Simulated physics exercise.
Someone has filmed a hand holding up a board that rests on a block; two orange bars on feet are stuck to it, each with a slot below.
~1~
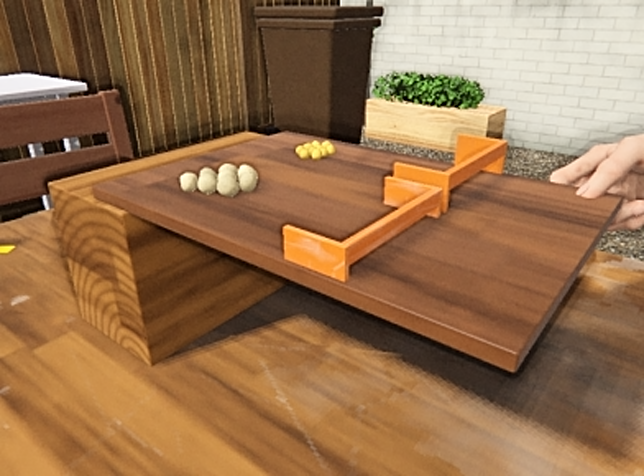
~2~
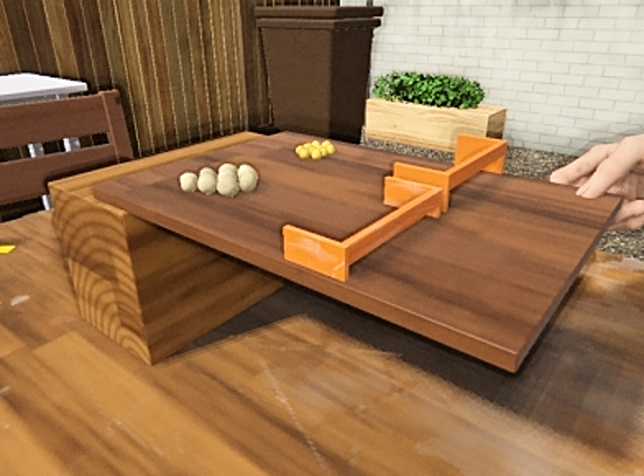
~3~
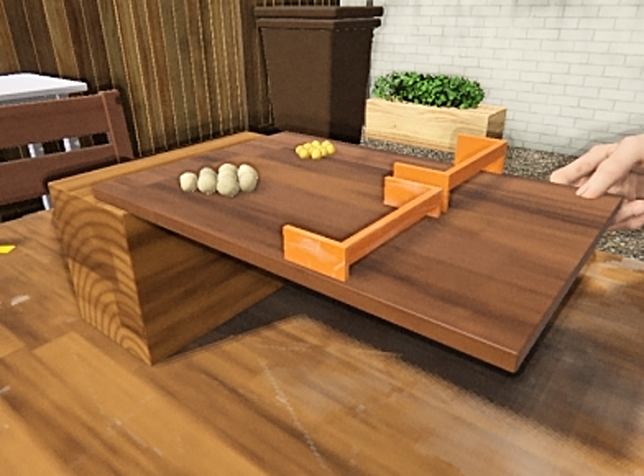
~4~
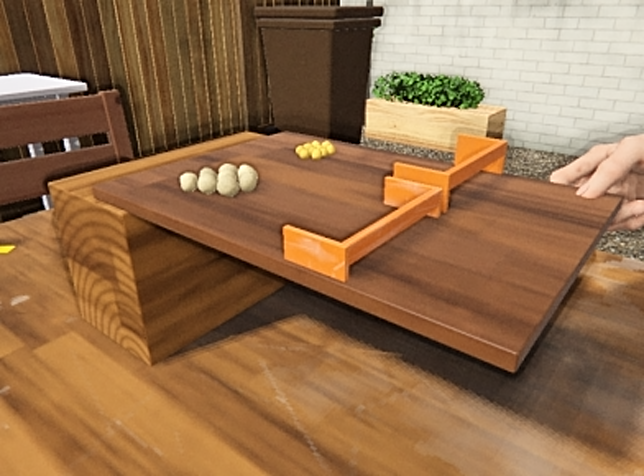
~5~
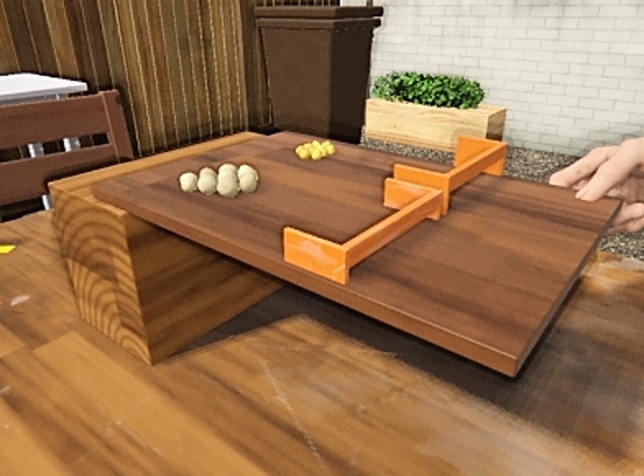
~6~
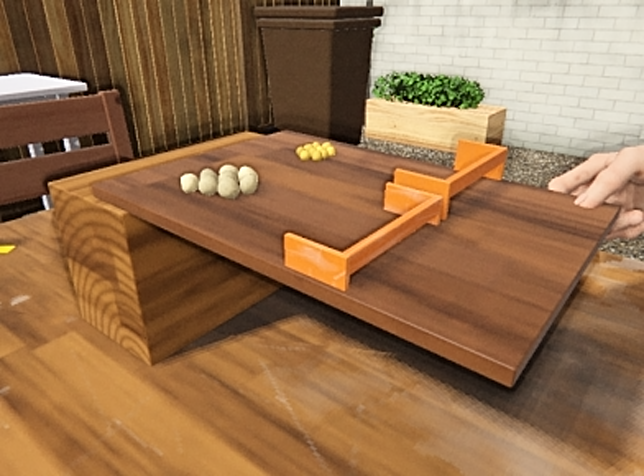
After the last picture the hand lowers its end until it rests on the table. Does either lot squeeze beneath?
Nearer lot: Blocked. Farther lot: Through.
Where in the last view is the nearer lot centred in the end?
I'd put it at about (354, 348) when it all comes to rest.
Then, 0.74 s later than the last frame, board sloping at 17°; nearer lot on its way down; farther lot on its way down.
Then, 1.39 s later than the last frame, board sloping at 29°; nearer lot has reached its gate; farther lot every one past its gate.
Then, 1.94 s later than the last frame, board resting at 30°; nearer lot has reached its gate; farther lot every one past its gate.
When it is over, board resting at 30°; nearer lot gathered behind its gate; farther lot every one past its gate.
